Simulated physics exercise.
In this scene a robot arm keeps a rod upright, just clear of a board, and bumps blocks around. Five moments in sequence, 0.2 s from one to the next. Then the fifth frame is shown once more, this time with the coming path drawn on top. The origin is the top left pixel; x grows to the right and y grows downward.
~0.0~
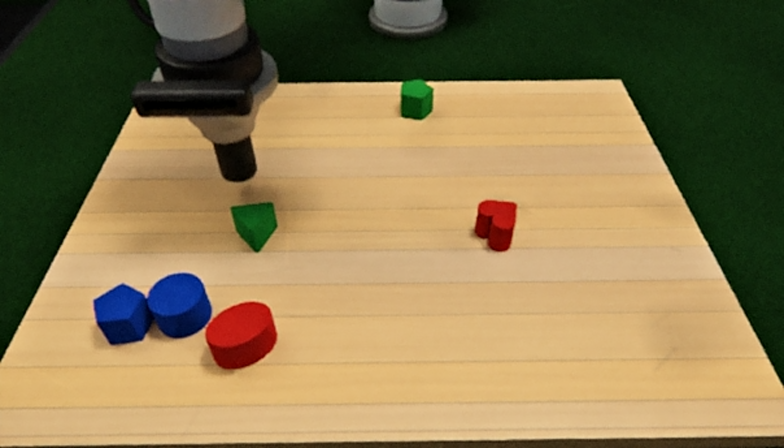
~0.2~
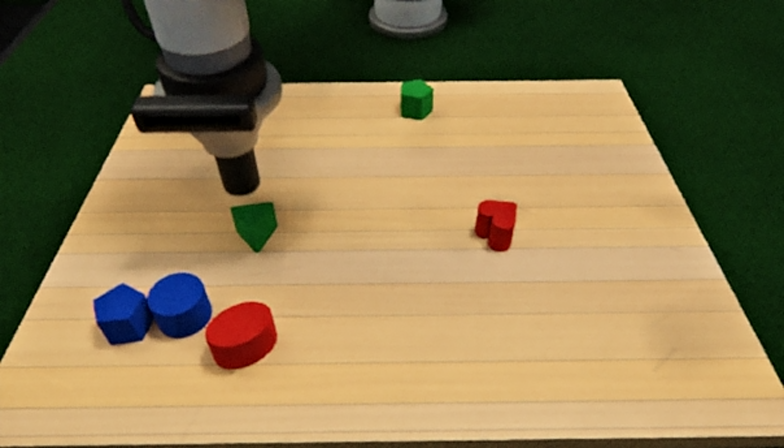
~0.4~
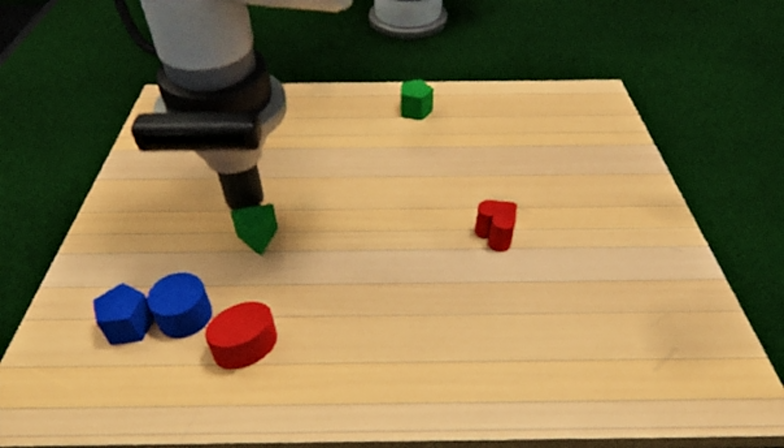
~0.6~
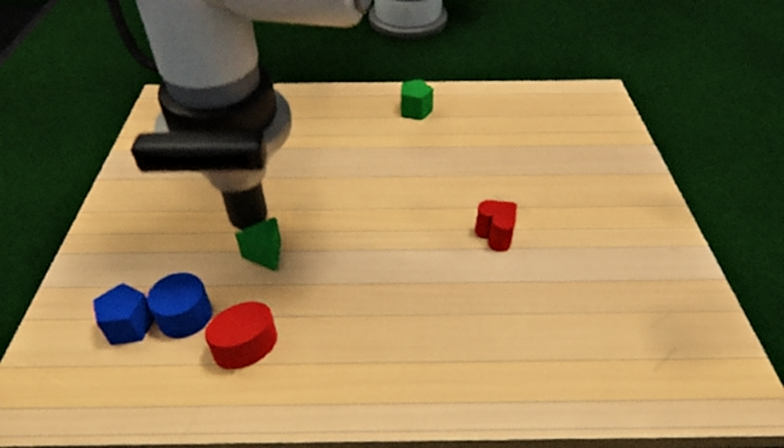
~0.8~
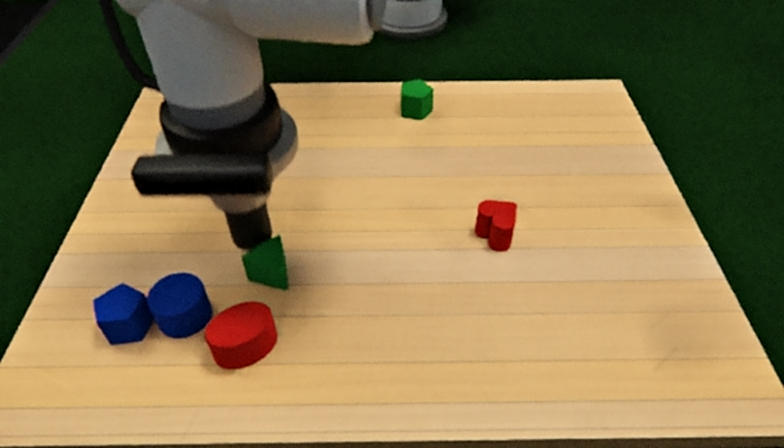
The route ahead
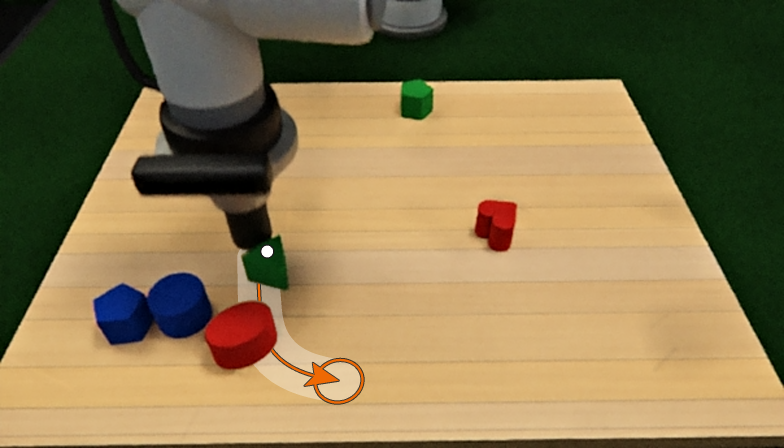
A robot arm lowers its dark rod to a green triangle and nudges it toward the viewer.
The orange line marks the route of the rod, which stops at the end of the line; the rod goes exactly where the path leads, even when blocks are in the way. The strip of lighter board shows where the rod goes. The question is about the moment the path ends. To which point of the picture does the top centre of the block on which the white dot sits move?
My best guess is (318, 317).
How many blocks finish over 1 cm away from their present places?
I foresee two blocks being moved.
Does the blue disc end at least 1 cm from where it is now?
No.
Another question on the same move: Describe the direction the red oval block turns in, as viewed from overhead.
Looking down, my answer is that the red oval block rotates clockwise.
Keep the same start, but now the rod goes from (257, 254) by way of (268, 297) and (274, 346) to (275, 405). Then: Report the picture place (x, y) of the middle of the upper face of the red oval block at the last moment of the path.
At the end it should sit near (216, 377).
Drawn move, from (257, 254) via (260, 303) and (277, 355), ending at (339, 381); the dot is on the green triangle.
The first path, step by step. One third of the way, rod (255, 287); green triangle (286, 293).
Two thirds of the way, rod (272, 339); red oval block (232, 367), turned 70° clockwise; green triangle (307, 315), turned 85° anticlockwise.
At the end, rod (337, 365); blue disc still; red oval block (232, 367), turned 70° clockwise; green triangle (318, 317), turned 120° anticlockwise.
